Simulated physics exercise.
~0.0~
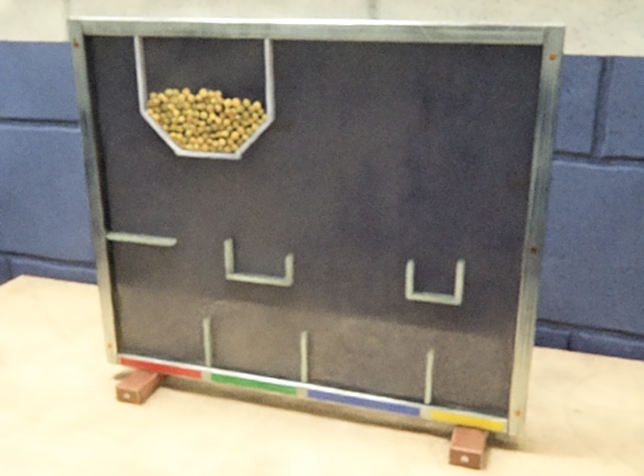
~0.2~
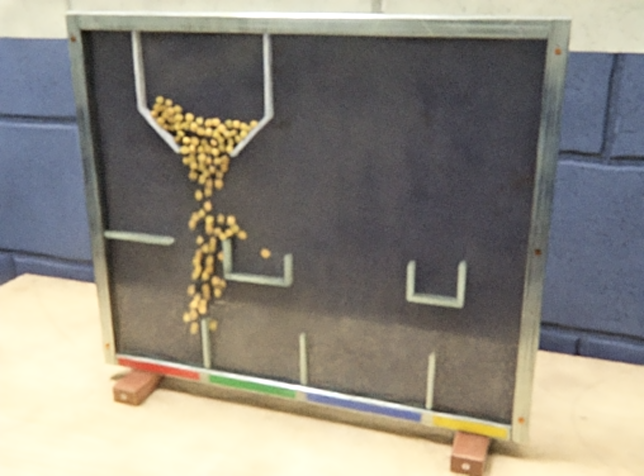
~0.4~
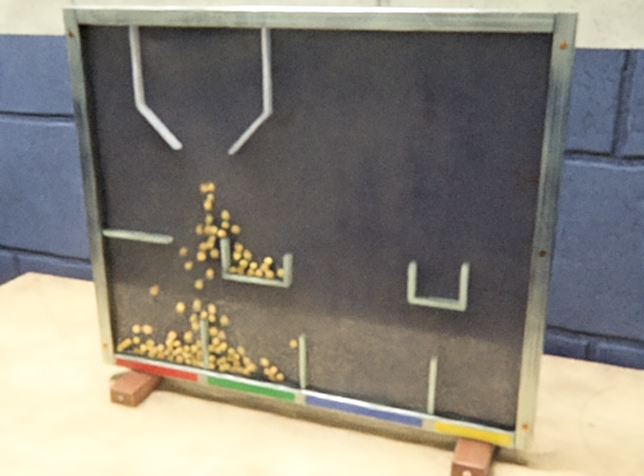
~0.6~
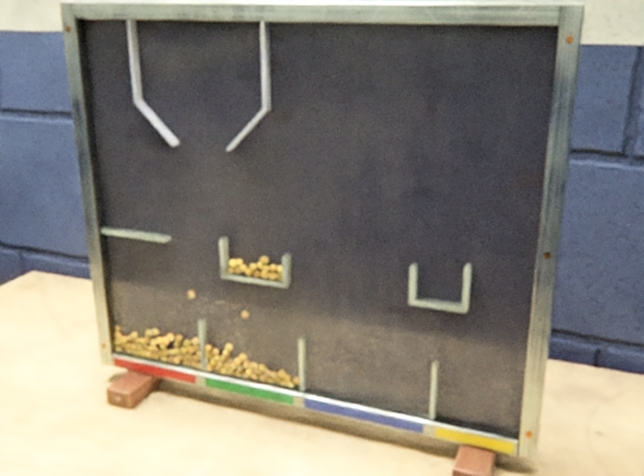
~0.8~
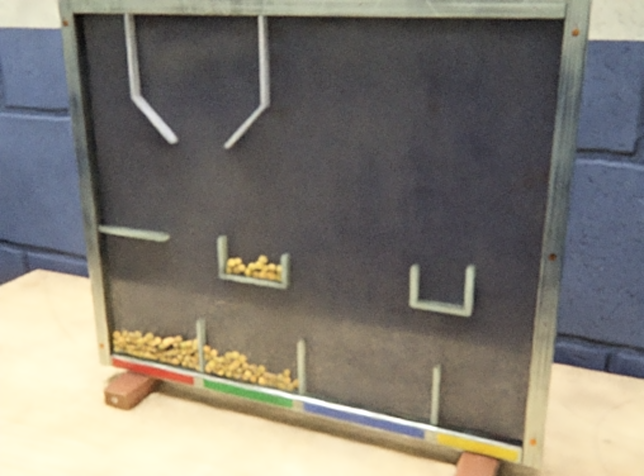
Upright dark panel releasing dried chickpeas from its hopper, some catching in a tray, the rest settling in red and green bins.
